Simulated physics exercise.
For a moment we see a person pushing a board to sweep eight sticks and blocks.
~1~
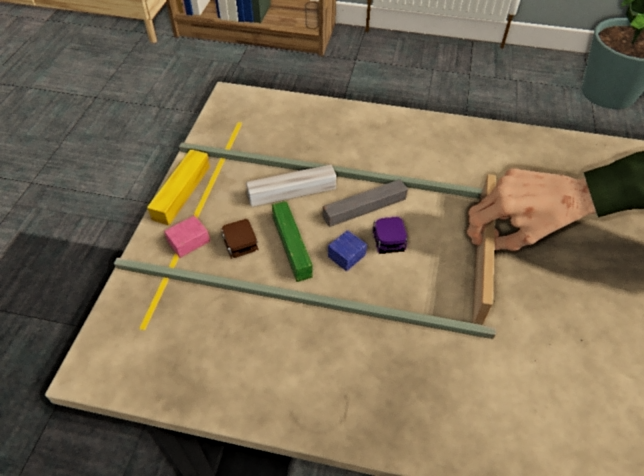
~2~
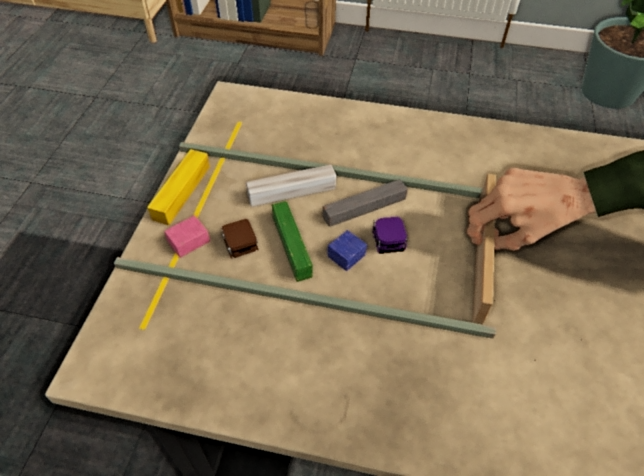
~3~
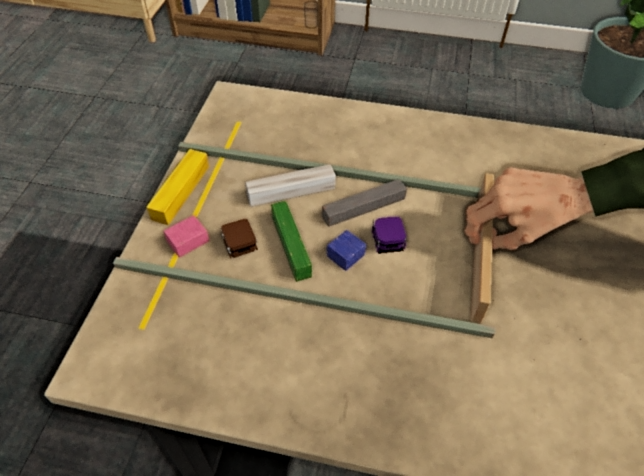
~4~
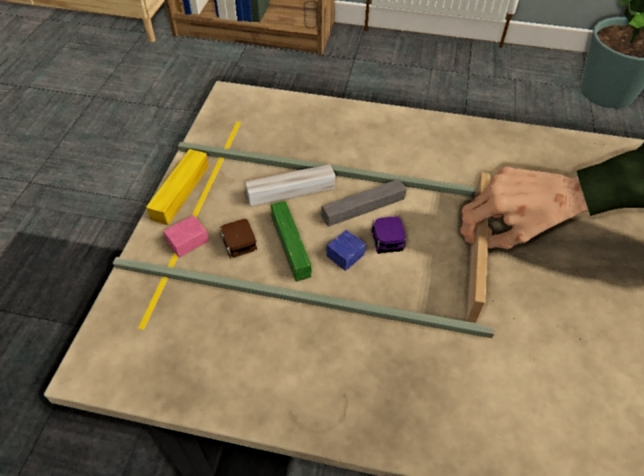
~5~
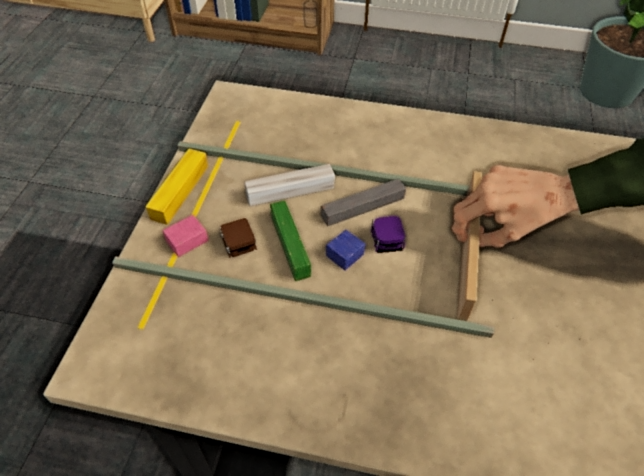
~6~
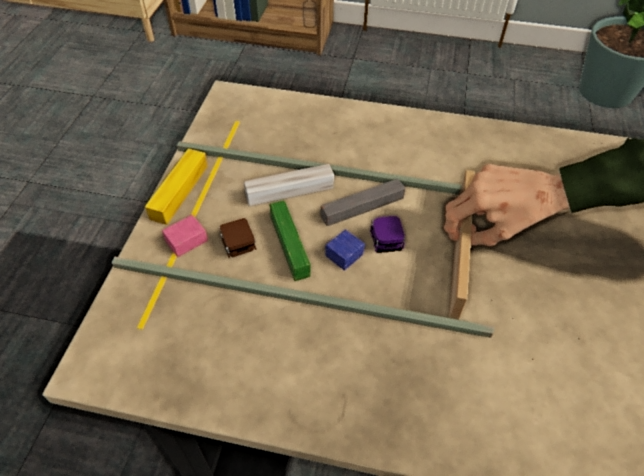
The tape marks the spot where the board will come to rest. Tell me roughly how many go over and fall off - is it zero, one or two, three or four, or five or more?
The pieces lost over the edge are fewer than three, but some.
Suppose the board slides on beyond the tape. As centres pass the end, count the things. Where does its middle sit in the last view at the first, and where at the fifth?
At (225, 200) for the first, at (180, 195) for the fifth.
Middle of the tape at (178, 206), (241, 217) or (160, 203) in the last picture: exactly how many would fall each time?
Down on the floor: 4, 0 and 6.
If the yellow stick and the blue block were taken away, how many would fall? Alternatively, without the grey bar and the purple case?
The counts: 1 and 3.
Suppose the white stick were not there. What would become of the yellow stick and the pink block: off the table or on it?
So the yellow stick goes down and the pink block goes down.
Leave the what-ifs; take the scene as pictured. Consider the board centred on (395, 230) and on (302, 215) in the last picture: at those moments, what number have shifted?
Tally: First 2; then 6.
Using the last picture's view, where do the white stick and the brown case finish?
Look around (164, 173) for the first and around (127, 241) for the second.
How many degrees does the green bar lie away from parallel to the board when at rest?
I'd say it's about 40° out of line.
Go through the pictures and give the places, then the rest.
The first frame shows yellow stick (180, 186); pink block (187, 236); brown case (240, 240); board (485, 246); tape (198, 210).
The second frame shows pink block (187, 236); purple case (390, 236).
The third frame shows brown case (240, 239); white stick (291, 185).
The fourth frame shows yellow stick (179, 186); blue block (346, 250).
The fifth frame shows pink block (186, 235); green bar (290, 239).
The sixth frame shows yellow stick (178, 186); pink block (185, 235); brown case (238, 239); board (462, 241); tape (196, 209).
Early on, none off yet; yellow stick at rest near (178, 186); pink block at rest near (185, 235); brown case at rest near (238, 239).
A while later, none off yet; yellow stick at rest near (178, 186); pink block at rest near (185, 235); brown case travelled a little near (225, 241).
Further along, none off yet; yellow stick travelled a little near (167, 182); pink block travelled about its own width near (129, 242); brown case travelled well along near (165, 247).
Finally, the number that fall off is one or two; lost, pink block and yellow stick.
